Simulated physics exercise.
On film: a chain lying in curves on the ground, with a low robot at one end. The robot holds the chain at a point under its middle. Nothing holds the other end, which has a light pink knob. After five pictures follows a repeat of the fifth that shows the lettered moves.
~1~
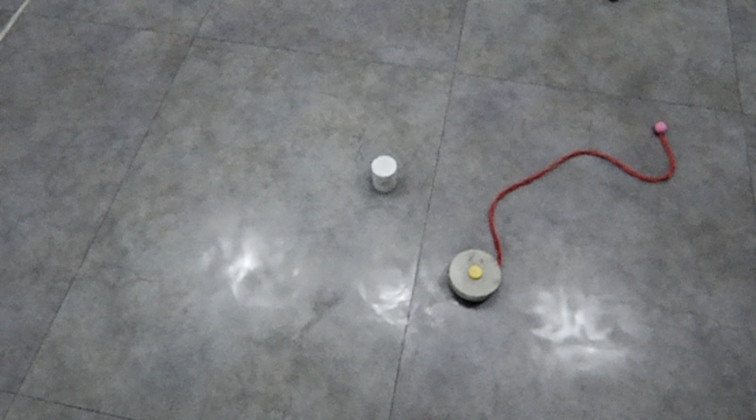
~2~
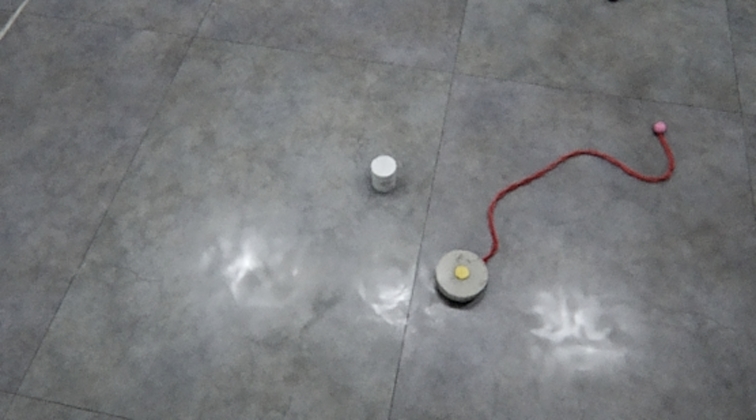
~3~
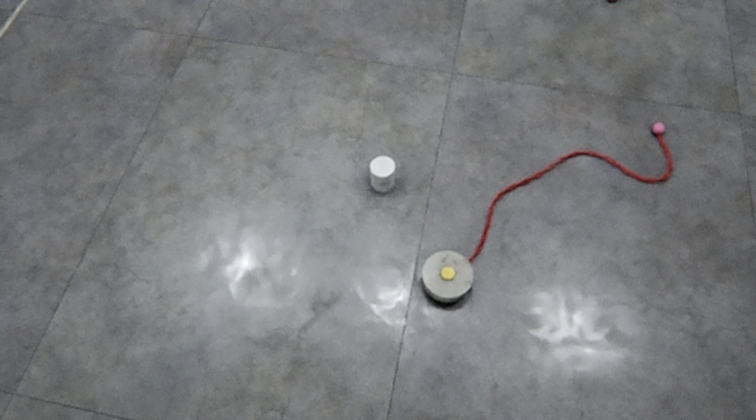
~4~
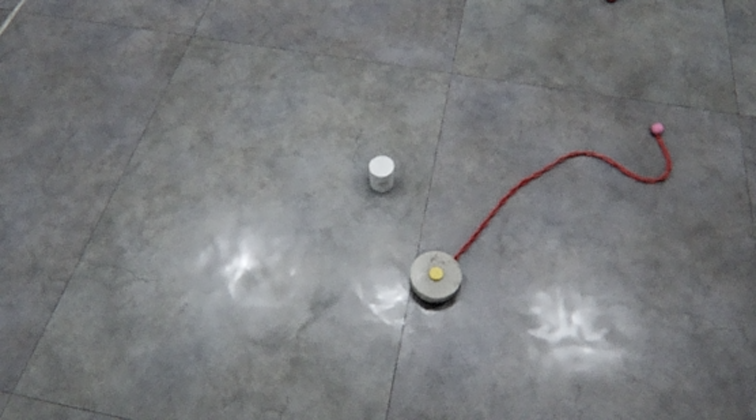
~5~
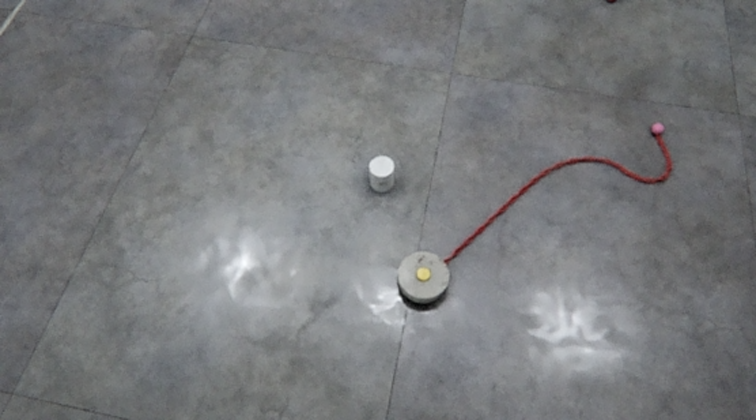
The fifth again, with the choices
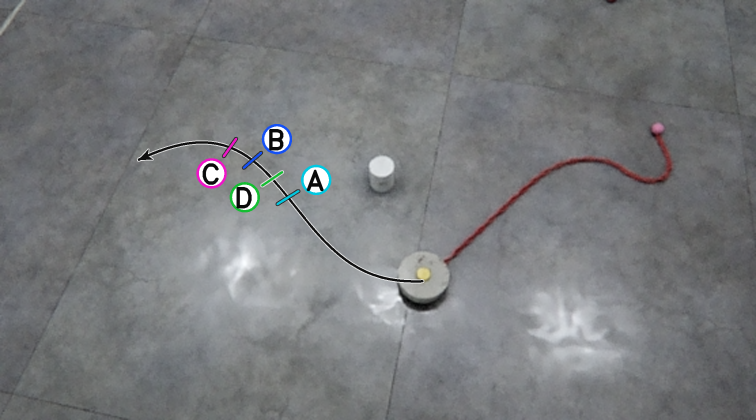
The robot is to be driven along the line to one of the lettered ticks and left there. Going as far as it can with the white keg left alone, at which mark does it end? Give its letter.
D is the last safe stop.
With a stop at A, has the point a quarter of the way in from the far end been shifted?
Yes.
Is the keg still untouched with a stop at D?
Yes.
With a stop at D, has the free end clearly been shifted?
Yes.
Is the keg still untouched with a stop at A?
Yes.
On the copy, A at (288, 197); B at (252, 160); C at (230, 147); D at (272, 179); the route from (423, 281) via (280, 187) to (139, 160).
On D. First, robot (352, 261), middle of the chain (532, 206), free end (658, 130).
Then, robot (304, 215), middle of the chain (494, 213), free end (648, 148).
Finally, robot (271, 174), middle of the chain (455, 203), free end (624, 162); nothing has been touched.
By contrast, A is safe but short; B brings the chain against the keg; C brings the chain against the keg.
